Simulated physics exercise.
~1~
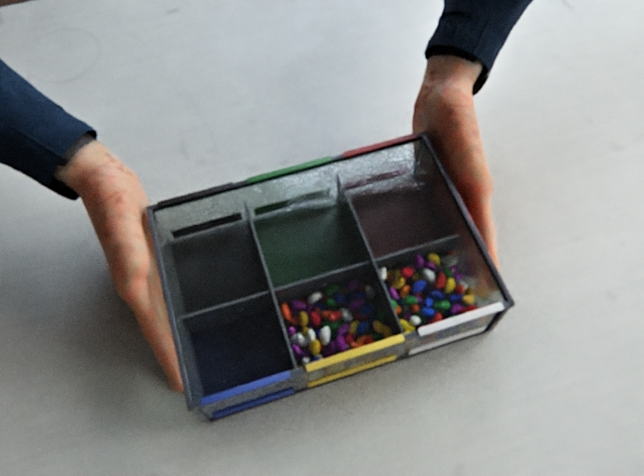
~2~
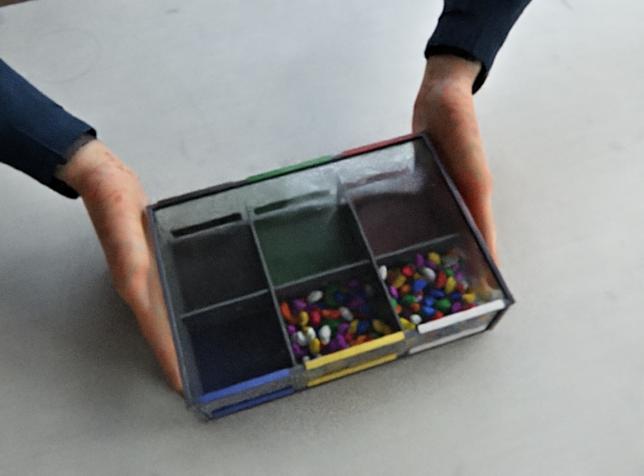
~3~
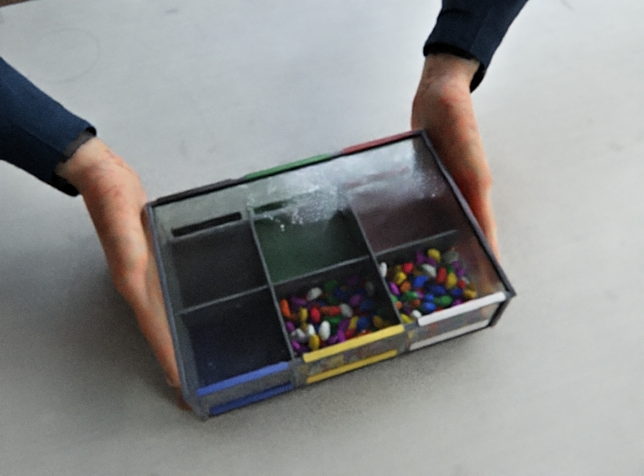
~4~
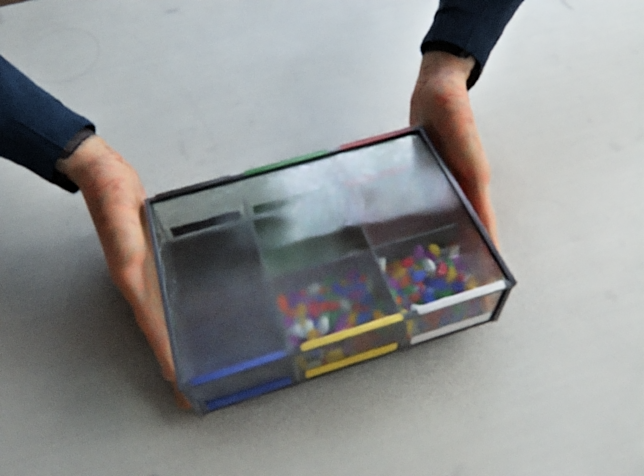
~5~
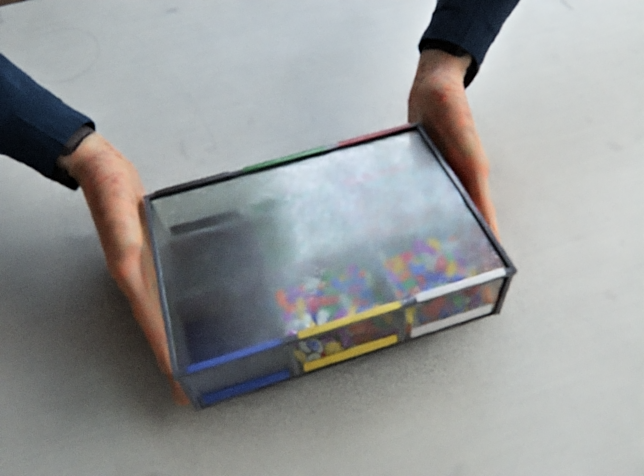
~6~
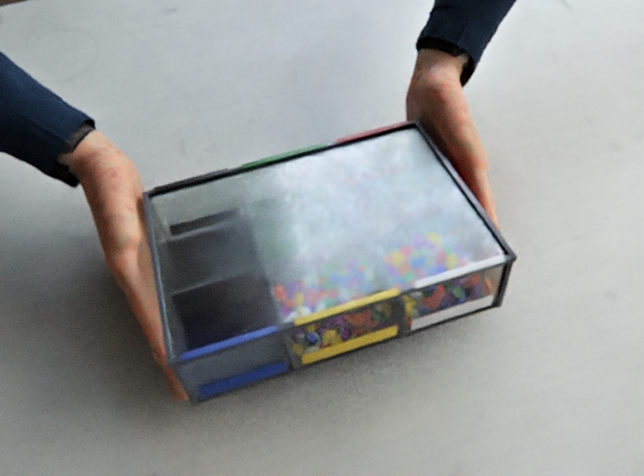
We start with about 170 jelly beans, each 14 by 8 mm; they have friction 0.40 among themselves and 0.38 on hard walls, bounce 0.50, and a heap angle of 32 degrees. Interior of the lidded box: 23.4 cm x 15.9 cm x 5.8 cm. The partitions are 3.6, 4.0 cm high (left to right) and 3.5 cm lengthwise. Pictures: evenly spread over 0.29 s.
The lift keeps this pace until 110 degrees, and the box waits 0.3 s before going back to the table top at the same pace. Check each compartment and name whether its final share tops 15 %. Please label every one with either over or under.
Labels - red: Over; blue: Under; green: Over; yellow: Under; white: Under; black: Under.
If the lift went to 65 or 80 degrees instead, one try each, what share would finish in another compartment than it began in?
Close to 0 in a hundred first, and 20 in a hundred second.
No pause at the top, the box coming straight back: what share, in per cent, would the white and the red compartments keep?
Then, in per cent: White 0; red 50.
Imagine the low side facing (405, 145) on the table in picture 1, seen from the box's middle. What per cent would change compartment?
The share would be about 75 percent.
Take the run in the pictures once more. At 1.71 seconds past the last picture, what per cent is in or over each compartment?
In per cent: Red 45; blue 0; green 40; yellow 5; white 5; black 0.
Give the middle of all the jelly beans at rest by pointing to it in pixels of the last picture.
Near (348, 207).
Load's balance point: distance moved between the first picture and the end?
It moves around 10.0 centimetres.
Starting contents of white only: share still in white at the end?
Something like 0 in a hundred.
Then, 1.71 s after the last picture, tilt 110 degrees; red 45 %, green 40 %, yellow 5 %, white 5 %.
Then, 2.86 s after the last picture, tilt 55 degrees; red 50 %, green 45 %, black 5 %.
Then, 3.96 s after the last picture, tilt 0 degrees; red 50 %, green 45 %, black 5 %.
In the end, red 50 %, blue 0 %, green 45 %, yellow 0 %, white 0 %, black 5 %.
